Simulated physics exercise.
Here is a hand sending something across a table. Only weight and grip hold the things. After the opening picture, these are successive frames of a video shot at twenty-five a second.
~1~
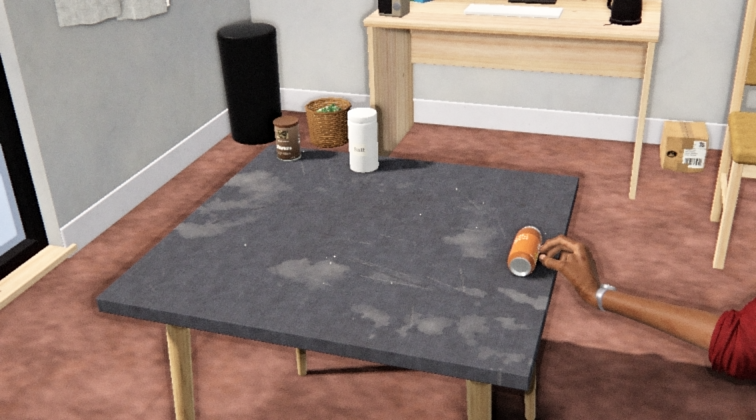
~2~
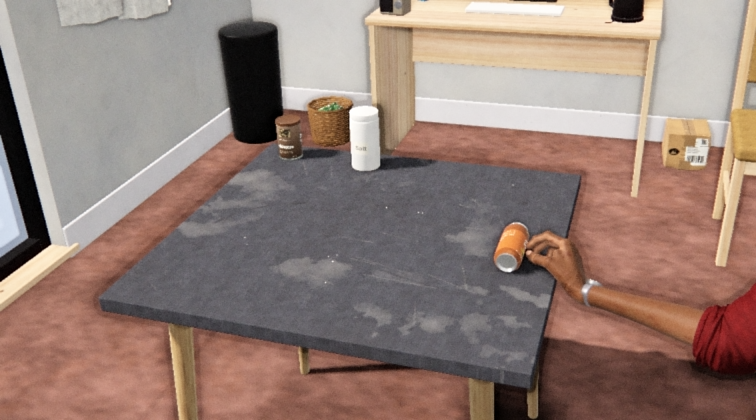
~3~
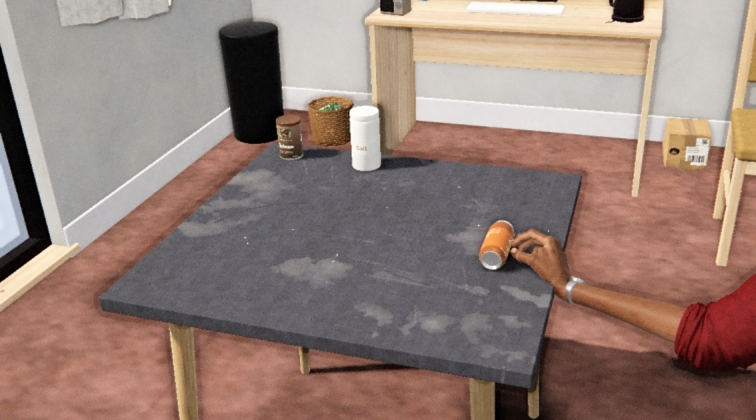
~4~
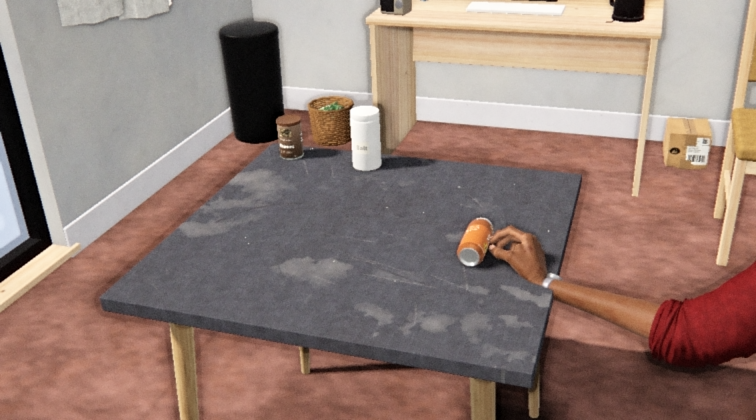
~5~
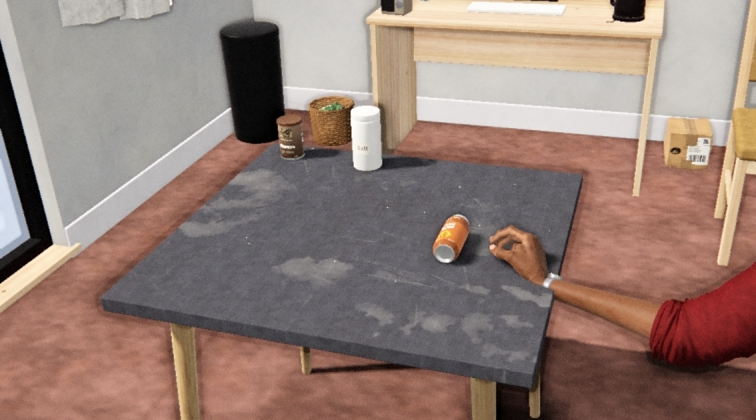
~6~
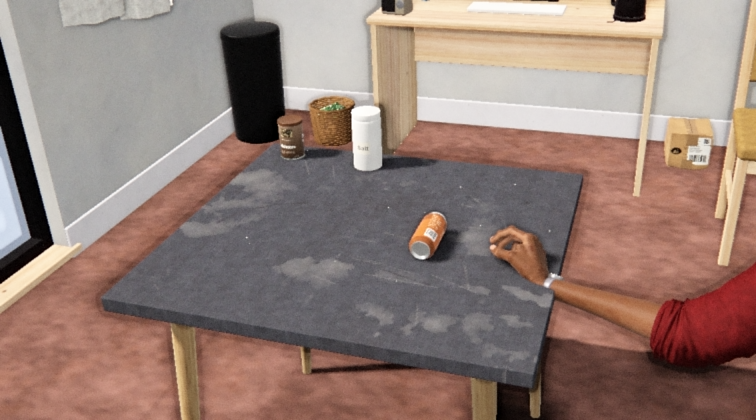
An orange can rolls left across the dark table as a hand pushes and releases it.
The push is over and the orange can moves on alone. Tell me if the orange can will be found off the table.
The orange can drops to the floor.
Then, 0.20 s on from there, orange can shifted well along near (318, 221).
Then, 0.50 s on from there, orange can now off the table.
Then, 0.90 s on from there, things are still on the move.
In the end, off the table, orange can.
